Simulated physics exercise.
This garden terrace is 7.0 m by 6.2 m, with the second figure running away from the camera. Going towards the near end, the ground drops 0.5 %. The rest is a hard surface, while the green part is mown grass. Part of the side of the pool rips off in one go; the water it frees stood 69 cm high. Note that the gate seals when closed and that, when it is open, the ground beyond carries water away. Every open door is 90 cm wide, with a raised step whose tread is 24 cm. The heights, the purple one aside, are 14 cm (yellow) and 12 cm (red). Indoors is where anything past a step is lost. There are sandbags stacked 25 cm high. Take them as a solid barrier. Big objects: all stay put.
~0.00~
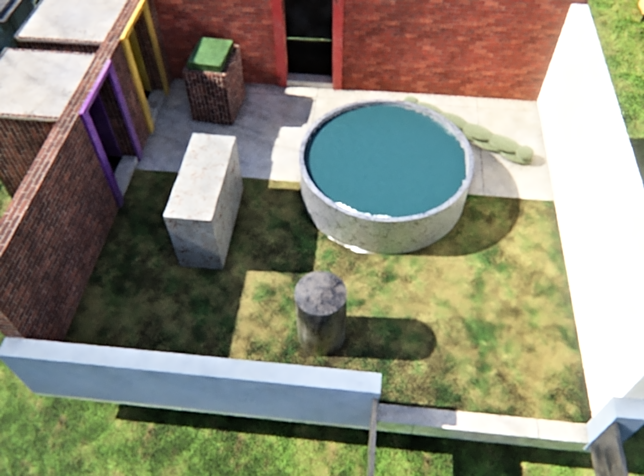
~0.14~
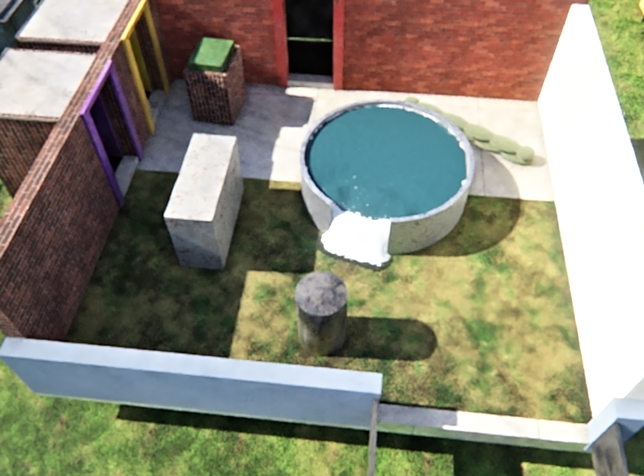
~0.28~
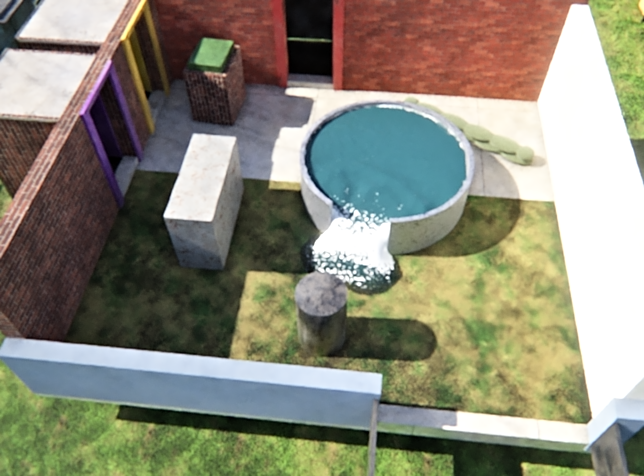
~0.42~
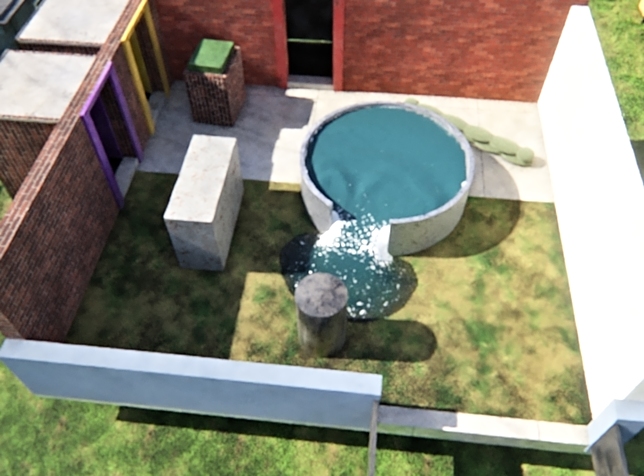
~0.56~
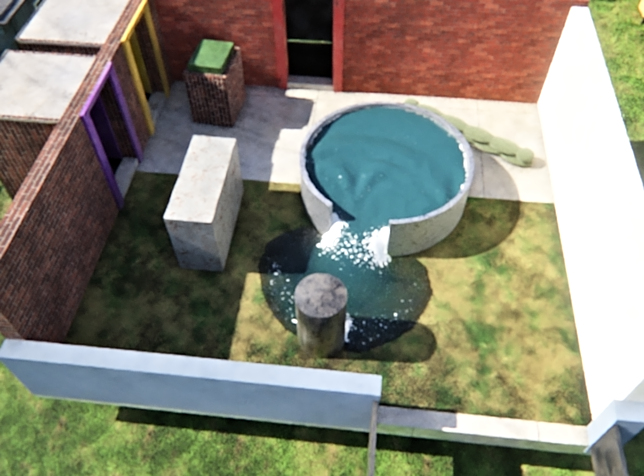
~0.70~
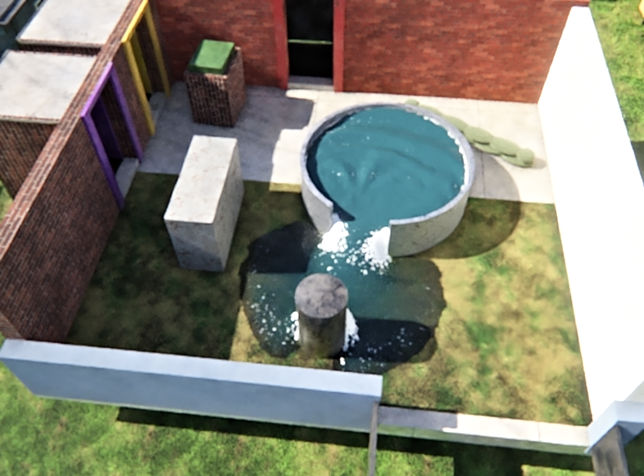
A round pool in a walled garden splitting open at its near side, water gushing across grass and around a stone pillar.
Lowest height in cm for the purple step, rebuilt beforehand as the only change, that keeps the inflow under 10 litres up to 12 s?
6.5 cm.
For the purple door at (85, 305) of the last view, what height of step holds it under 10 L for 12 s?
Close to 15 cm at the least.
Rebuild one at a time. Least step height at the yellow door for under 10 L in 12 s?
Door yellow, min height approx. 7.0 cm.
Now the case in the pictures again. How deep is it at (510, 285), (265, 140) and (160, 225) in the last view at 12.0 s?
Approx. 4 / 5 / 8 cm.
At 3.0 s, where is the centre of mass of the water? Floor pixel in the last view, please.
I'd put it close to (343, 239).
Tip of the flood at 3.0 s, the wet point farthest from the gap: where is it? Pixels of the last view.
Close to pixel (53, 371).
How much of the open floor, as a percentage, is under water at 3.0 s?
I'd say near 40 percent.
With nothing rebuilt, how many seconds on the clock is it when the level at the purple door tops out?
I'd say near 7.5 seconds.
After 1.4 s water covers 20 % of the floor, deepest (42 cm) near (333, 314); it has not reached the purple door.
After 3.0 s water covers 40 % of the floor, deepest (28 cm) near (333, 314); it has not reached the purple door.
After 12.0 s water covers 90 % of the floor, deepest (10 cm) near (53, 371); 6 cm at the purple door, 0 litres in over its 14 cm step.
At the purple door as built, the water arrived by 4.5 s and peaked near 10 cm at 7.6 s.
Run again over the same 12 s with other heights there, 22 litres in over 5.5 cm, 4 litres over 7.5 cm. The limit of 10 litres is kept from about 6.5 cm up.
